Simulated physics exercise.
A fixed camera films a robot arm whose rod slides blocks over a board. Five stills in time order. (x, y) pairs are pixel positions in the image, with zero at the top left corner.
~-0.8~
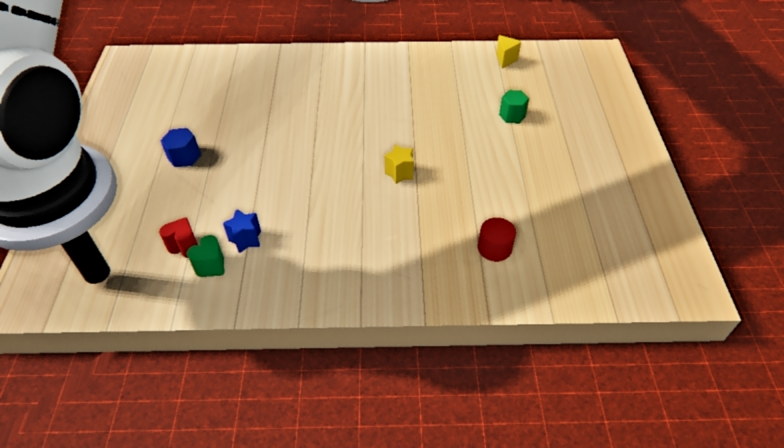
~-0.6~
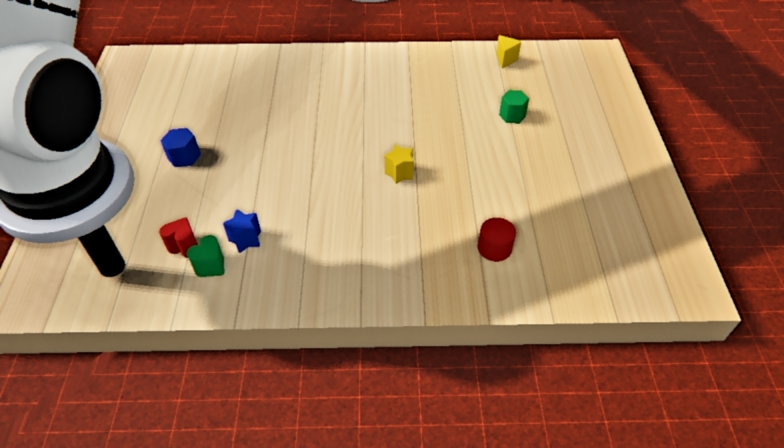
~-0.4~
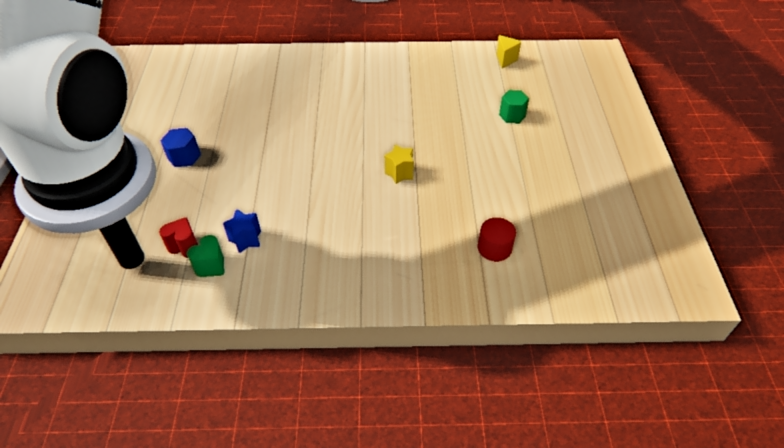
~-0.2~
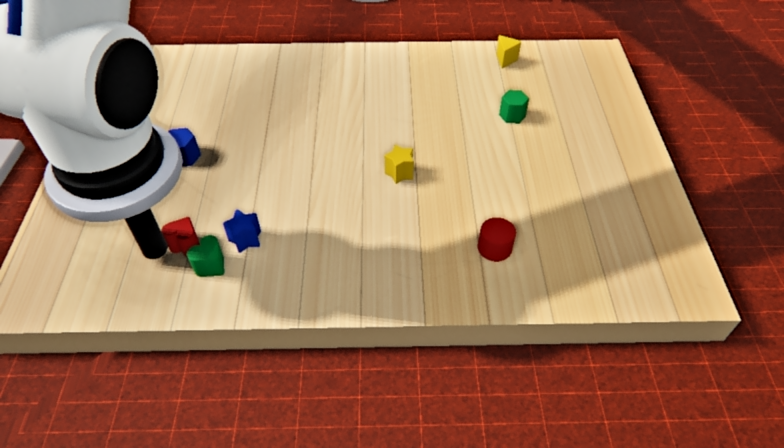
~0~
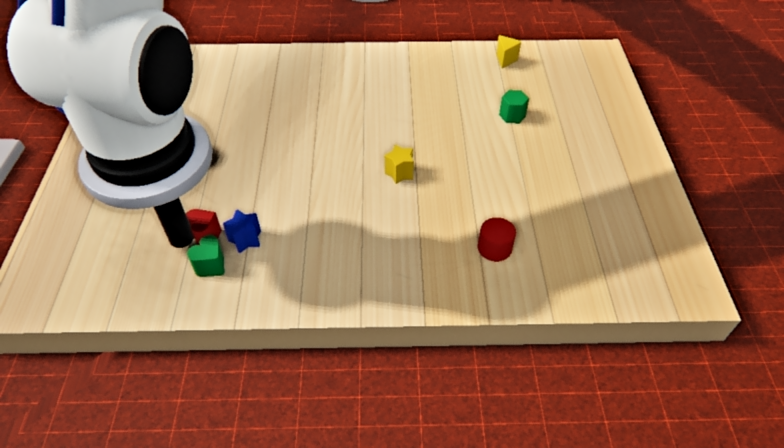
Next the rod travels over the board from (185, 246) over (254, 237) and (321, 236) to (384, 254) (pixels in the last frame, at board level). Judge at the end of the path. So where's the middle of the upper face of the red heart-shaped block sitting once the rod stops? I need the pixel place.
It sits at (238, 203).
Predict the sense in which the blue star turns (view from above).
If we look at it from overhead, the blue star pivots counter-clockwise.
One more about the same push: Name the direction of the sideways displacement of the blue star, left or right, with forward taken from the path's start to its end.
With start-to-end as forward, it shifts left.
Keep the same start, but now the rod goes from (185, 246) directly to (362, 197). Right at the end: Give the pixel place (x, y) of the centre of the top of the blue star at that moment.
If I read the scene right, the answer is (284, 219).
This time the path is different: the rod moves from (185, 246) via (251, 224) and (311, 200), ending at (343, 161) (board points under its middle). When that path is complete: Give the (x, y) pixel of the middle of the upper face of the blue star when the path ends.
Its top middle will sit at (275, 219).
The first path, step by step. One third of the way, rod (252, 230); red heart-shaped block (238, 203), turned 75° anticlockwise; blue star (279, 213), turned 55° clockwise.
Two thirds of the way, rod (321, 229); red heart-shaped block (238, 203), turned 75° anticlockwise; blue star (333, 202), turned 20° anticlockwise.
At the end, rod (384, 247); red heart-shaped block (238, 203), turned 75° anticlockwise; green heart-shaped block not moved; blue star (339, 201), turned 45° anticlockwise.
